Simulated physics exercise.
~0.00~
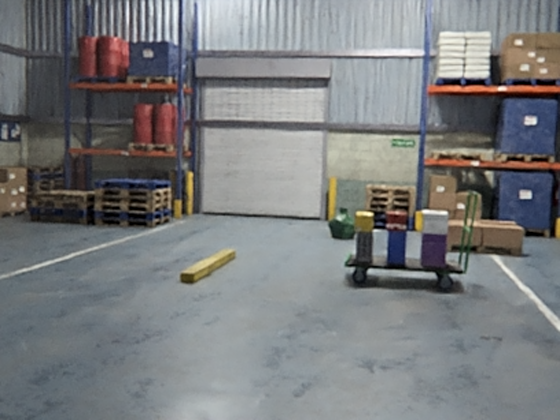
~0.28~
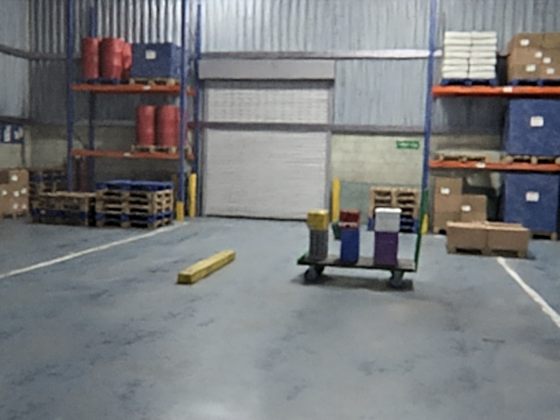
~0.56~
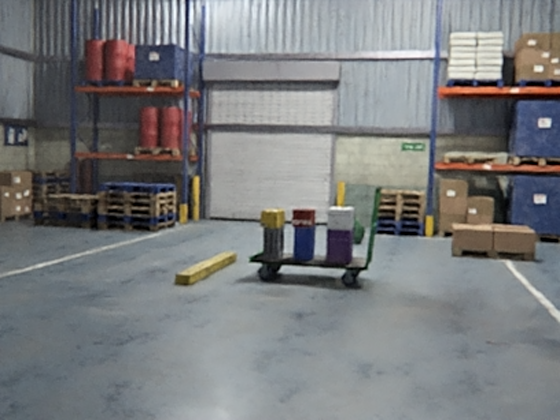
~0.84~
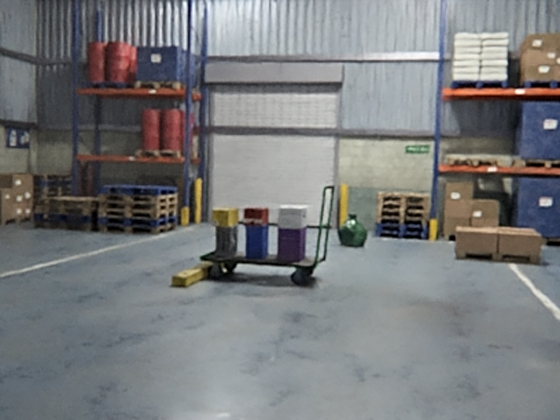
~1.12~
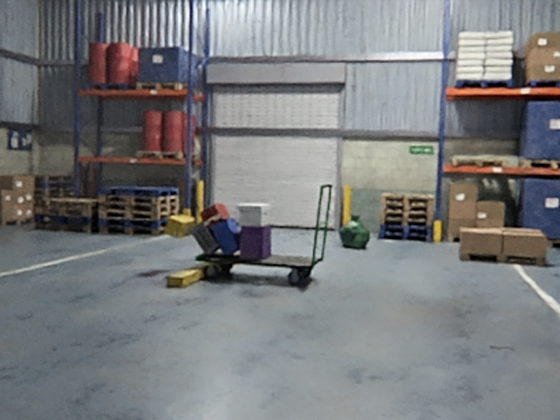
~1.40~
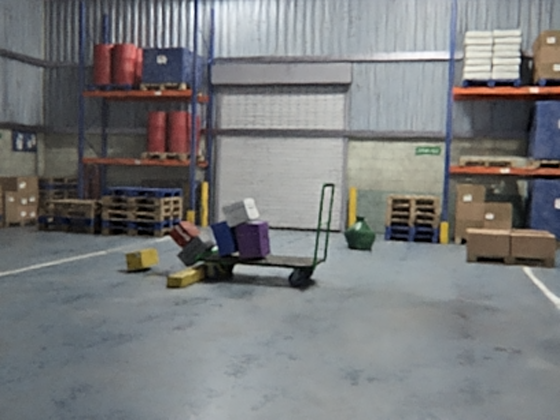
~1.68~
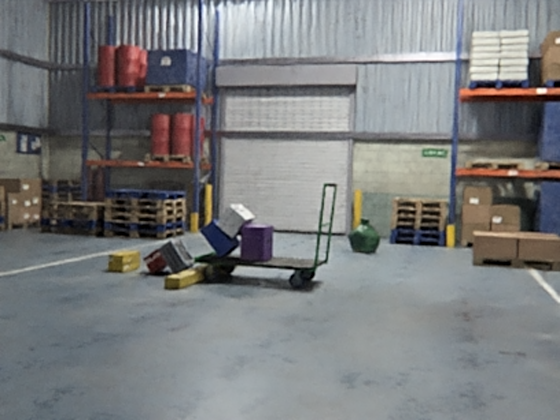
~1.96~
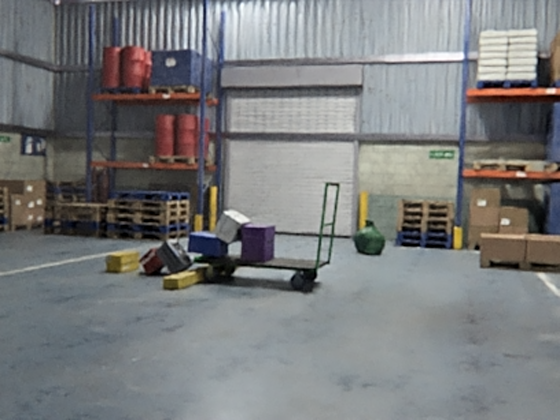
In a warehouse with tall racks and a roller shutter door, a green-handled flat cart stacked with coloured boxes rolls left across the grey floor toward a yellow kerb. It reaches the kerb and stops short. The boxes keep going, with the yellow, red, and grey ones tipping forward over the front edge and tumbling to the floor beyond. The blue box leans and ends up on its side at the front of the deck, and the white box tilts down onto it. The purple box stays upright behind them as everything comes to rest.
